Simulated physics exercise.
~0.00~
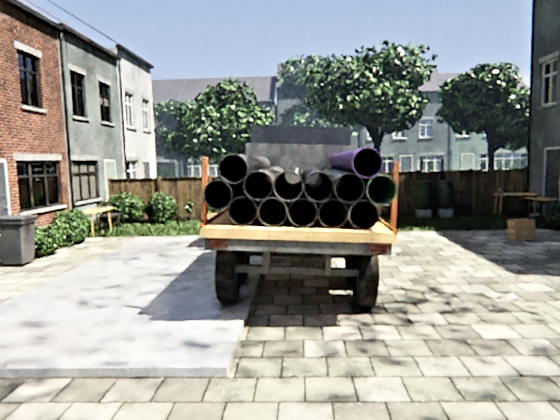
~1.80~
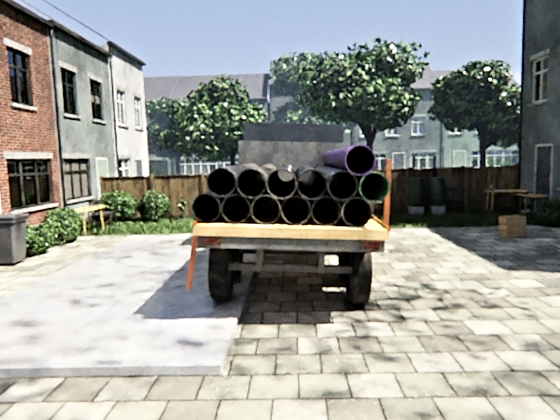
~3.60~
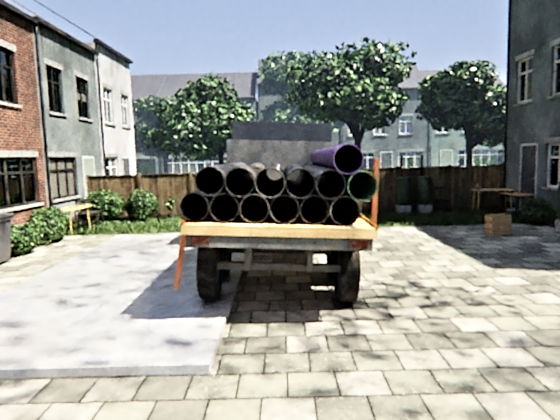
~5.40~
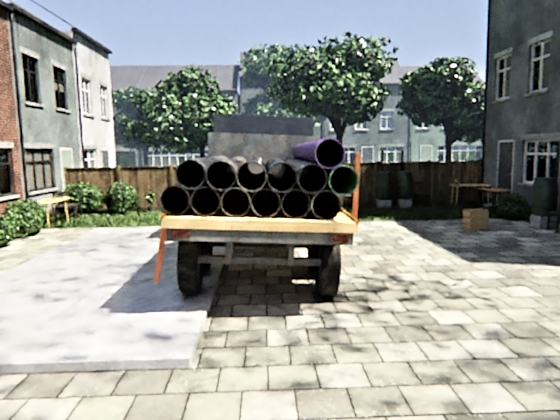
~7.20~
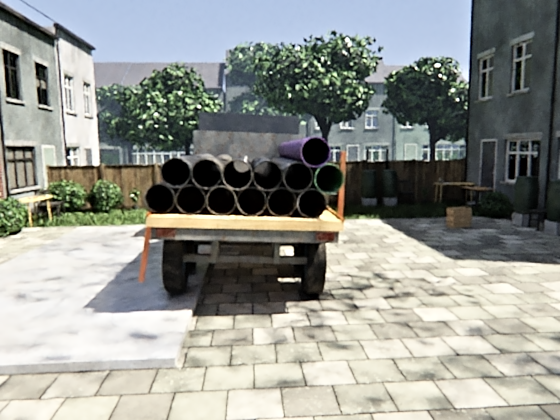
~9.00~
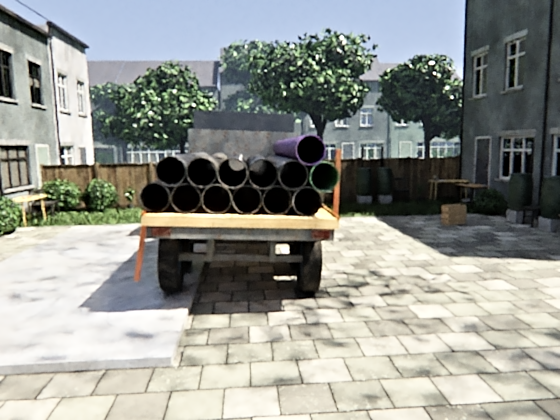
A flatbed lorry stands parked on a sunlit paved yard, seen from behind, with brick and grey houses, leafy trees and a wooden fence around it. Its orange-edged deck carries a stack of dark, hollow pipes with their open ends facing the viewer, a purple one on top towards the right and a green one at the right end. The orange post at the left edge swings outward and down, then hangs below the deck, while the right side holds. The view pans slightly right. No pipe rolls off, and the purple and green ones stay in place.
